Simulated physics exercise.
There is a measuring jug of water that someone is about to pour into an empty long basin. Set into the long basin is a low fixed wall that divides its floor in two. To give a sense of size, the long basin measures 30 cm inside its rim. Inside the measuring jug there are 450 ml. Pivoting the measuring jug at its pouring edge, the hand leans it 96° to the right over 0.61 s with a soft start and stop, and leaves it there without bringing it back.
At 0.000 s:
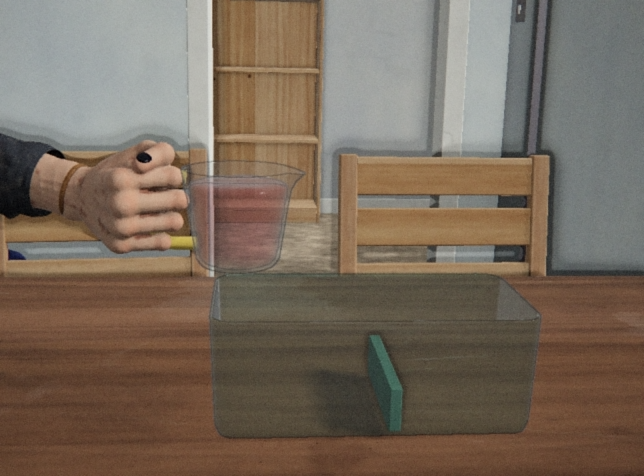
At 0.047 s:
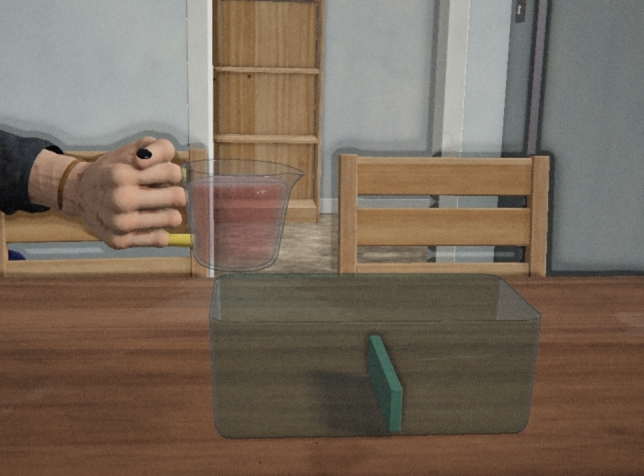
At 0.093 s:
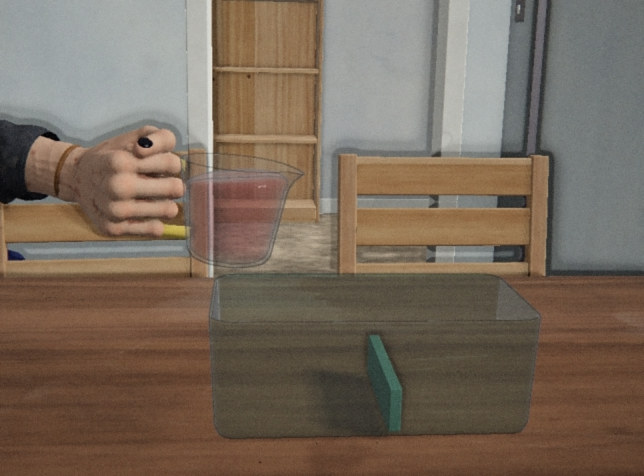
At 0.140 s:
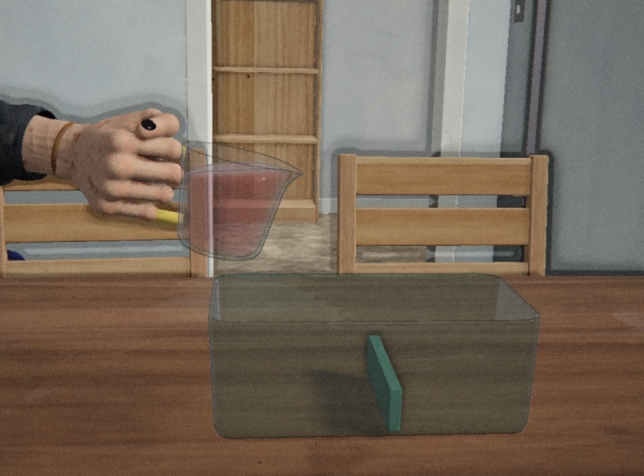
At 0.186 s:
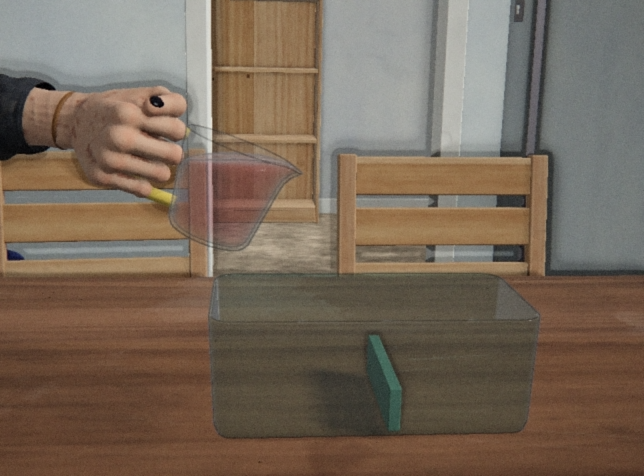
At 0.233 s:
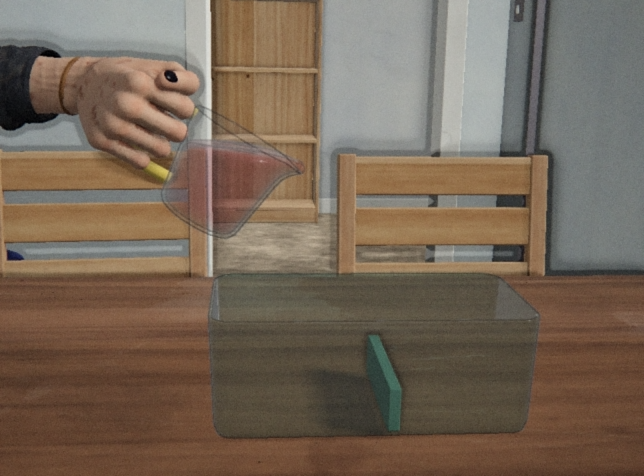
At a wooden table with chairs behind it, a hand held a clear jug of reddish liquid above a long see-through basin with a green divider, then gradually tilted the jug to the right.
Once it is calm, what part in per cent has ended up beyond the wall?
About 75 per cent ends up there.
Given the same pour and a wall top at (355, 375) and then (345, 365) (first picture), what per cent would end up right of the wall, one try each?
One try each: Around 85 percent and then around 90 percent.
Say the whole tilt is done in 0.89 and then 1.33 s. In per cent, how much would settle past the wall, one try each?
Respectively 75 and 65 %.
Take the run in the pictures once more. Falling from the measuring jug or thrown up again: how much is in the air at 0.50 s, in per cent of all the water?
Near 38 per cent of it all.
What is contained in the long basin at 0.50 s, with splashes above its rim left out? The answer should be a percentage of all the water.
Roughly 7 percent.
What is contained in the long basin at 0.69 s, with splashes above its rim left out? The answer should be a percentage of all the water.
Value: Approx. 62 %.
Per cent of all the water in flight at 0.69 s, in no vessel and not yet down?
Estimate: About 30 in a hundred.
By 0.50 s the tilt is 88° and 56 per cent is still to pour, 7 is left of the wall and 0 right of it.
By 0.69 s the tilt is 96° and 9 per cent is still to pour, 9 is left of the wall and 53 right of it.
By 0.89 s the tilt is 96° and 1 per cent is still to pour, 15 is left of the wall and 76 right of it.
By 1.11 s the tilt is 96° and 0 per cent is still to pour, 21 is left of the wall and 75 right of it.
At rest 21 per cent lies left of the wall, 75 right of it and 4 outside.
